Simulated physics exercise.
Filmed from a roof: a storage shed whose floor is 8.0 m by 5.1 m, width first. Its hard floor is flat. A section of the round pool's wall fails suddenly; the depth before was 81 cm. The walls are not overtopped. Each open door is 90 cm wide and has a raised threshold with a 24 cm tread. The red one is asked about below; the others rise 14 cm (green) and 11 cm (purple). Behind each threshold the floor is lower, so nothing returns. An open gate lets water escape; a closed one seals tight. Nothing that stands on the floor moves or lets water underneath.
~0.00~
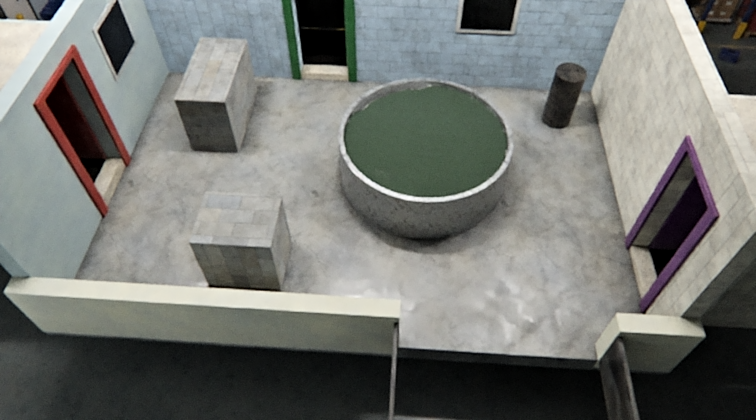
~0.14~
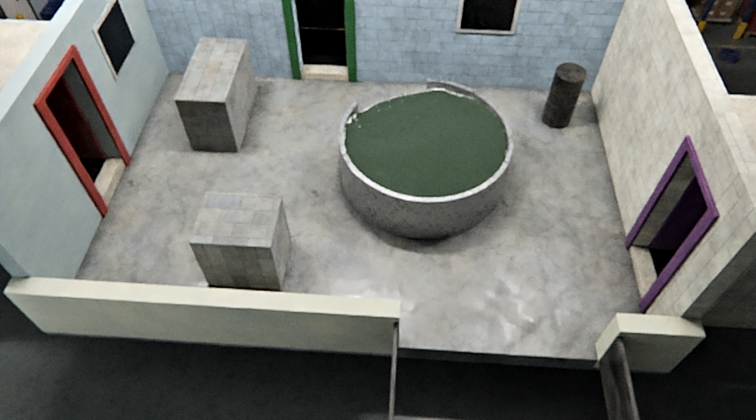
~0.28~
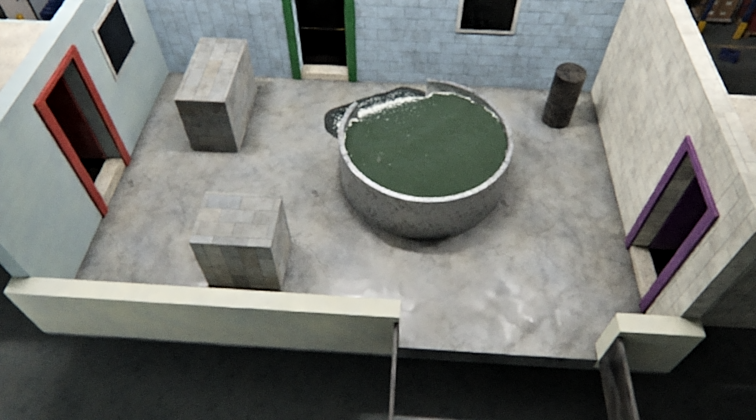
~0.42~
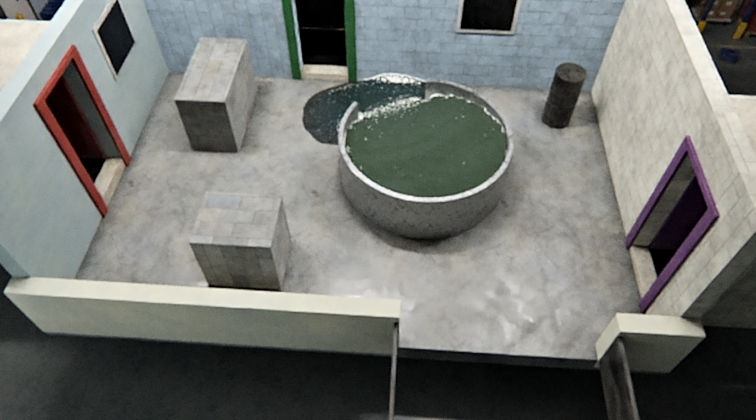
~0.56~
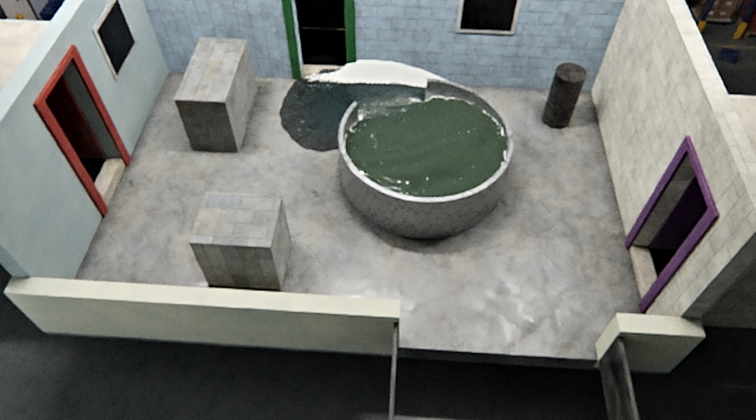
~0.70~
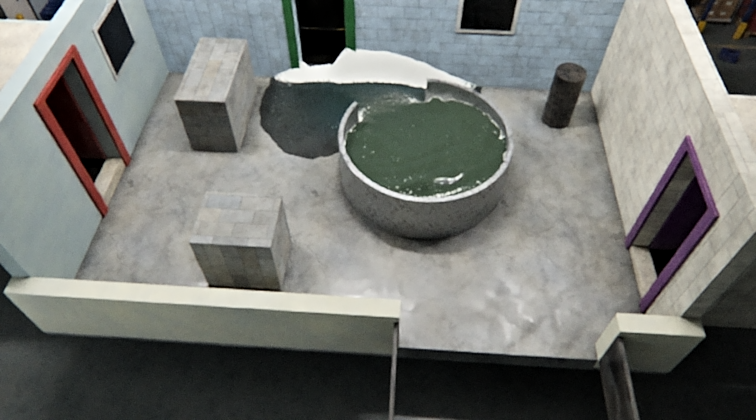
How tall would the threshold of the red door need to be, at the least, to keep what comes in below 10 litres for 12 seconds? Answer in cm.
Close to 10 cm is just enough.
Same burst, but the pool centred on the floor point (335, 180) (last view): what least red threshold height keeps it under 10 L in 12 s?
Then roughly 11.0 cm.
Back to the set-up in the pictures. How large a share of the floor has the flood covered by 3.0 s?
Near 65 per cent is wet.
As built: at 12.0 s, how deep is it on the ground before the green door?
Some 9.0 cm.
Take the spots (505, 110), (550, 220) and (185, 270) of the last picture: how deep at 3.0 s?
Roughly 5, 0 and 2 cm, in turn.
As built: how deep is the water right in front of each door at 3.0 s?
Depths in cm: Red 5, green 24, purple 0.
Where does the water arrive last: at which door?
It is the purple one.
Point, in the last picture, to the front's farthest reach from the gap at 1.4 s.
Near (169, 74).
After 1.4 s water covers 20 % of the floor, deepest (58 cm) near (384, 90); it has not reached the red door.
After 3.0 s water covers 65 % of the floor, deepest (44 cm) near (169, 74); 5 cm at the red door, 0 litres in over its 20 cm threshold.
After 12.0 s water covers 100 % of the floor, deepest (12 cm) near (331, 183); 9 cm at the red door, 0 litres in over its 20 cm threshold.
At the red door as built, the water arrived by 2.4 s and peaked near 13 cm at 8.2 s.
With a threshold of 8.5 cm, 23 litres would have come in within the 12 s; with 12 cm, 2 litres. So under 10 litres takes about 10 cm.
